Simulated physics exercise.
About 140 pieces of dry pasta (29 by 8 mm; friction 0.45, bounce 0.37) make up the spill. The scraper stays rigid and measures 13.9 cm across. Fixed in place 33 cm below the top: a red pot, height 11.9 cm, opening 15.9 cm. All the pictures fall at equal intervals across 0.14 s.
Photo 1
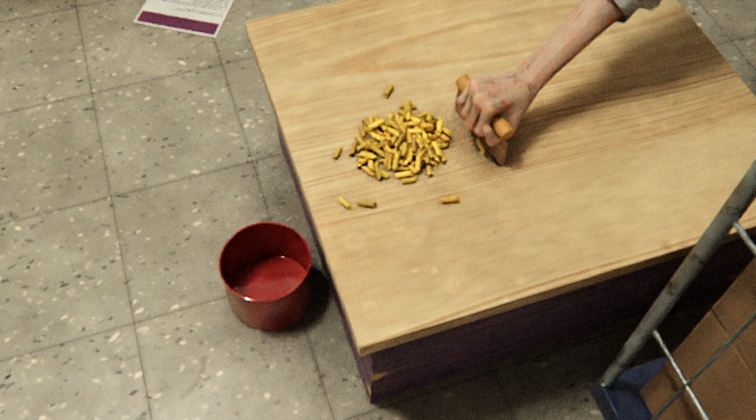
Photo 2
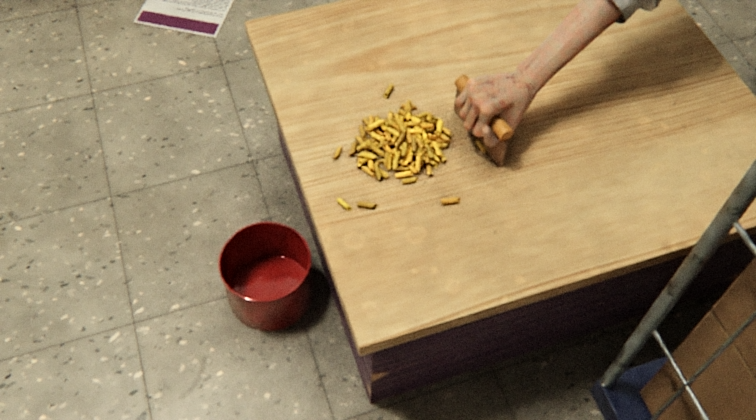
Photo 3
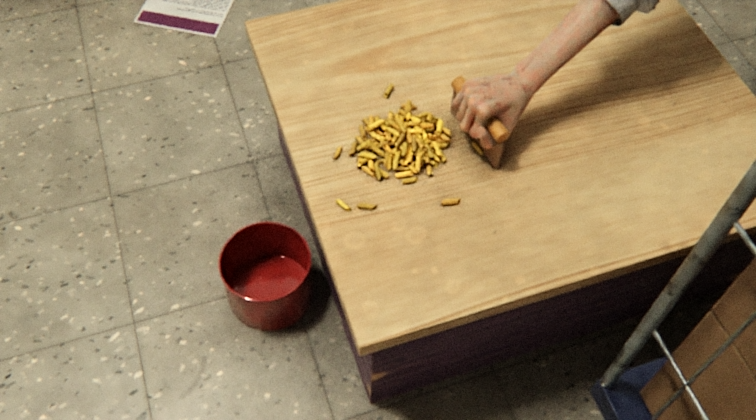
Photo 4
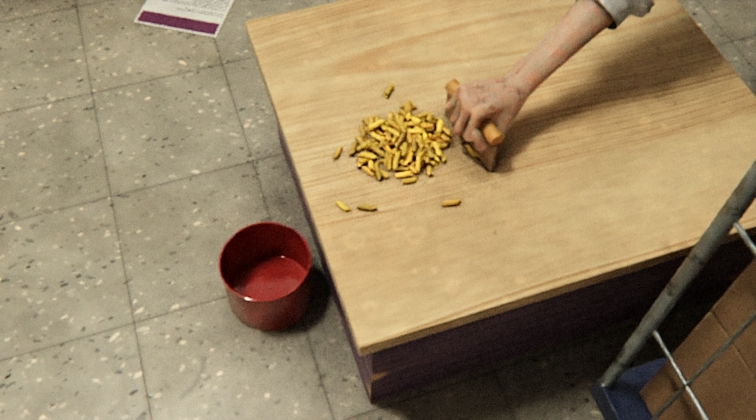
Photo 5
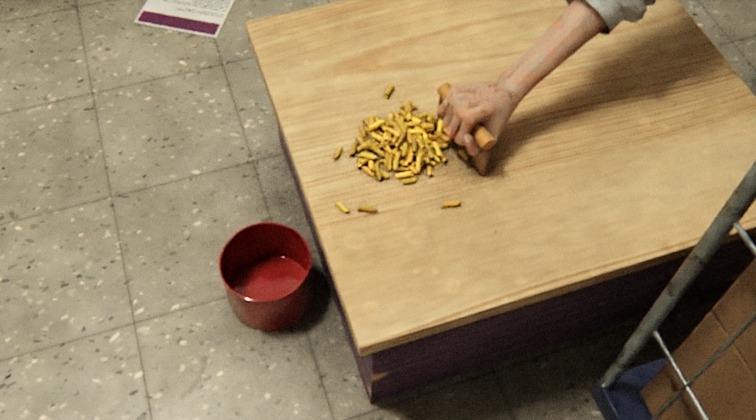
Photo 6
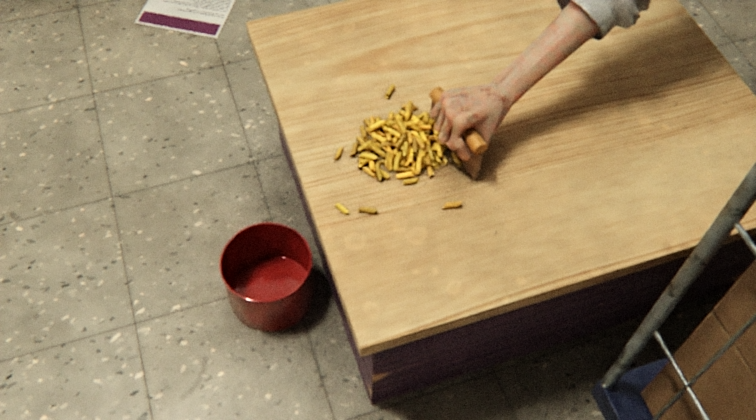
A hand gripping a scraper slides slowly left across a wooden tabletop, nudging the edge of a pile of dry pasta.
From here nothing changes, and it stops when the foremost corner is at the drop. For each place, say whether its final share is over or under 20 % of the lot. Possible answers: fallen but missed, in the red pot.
Fallen but missed: Over, red pot: Over.
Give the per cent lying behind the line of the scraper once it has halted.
That share is close to 40 per cent.
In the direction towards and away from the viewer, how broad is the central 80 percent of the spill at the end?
I'd put it at close to 24 cm, front to back.
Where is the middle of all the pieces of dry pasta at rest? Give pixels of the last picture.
Around pixel (273, 280).
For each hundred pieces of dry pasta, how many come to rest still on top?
Roughly 35 percent.
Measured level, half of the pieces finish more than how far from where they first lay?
That comes to roughly 26 cm.
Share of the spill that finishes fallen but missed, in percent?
About 35%.
Then, 0.23 s after the last picture, scraper 18 cm from its start, spill 16 cm wide; still on top 100 %.
Then, 0.48 s after the last picture, scraper 29 cm from its start, spill 20 cm wide; off the edge, not caught 40 %, still on top 60 %.
Then, 0.67 s after the last picture, scraper 29 cm from its start, spill 25 cm wide; red pot 30 %, off the edge, not caught 30 %, still on top 40 %.
In the end, red pot 30 %, fallen but missed 35 %, still on top 35 %.
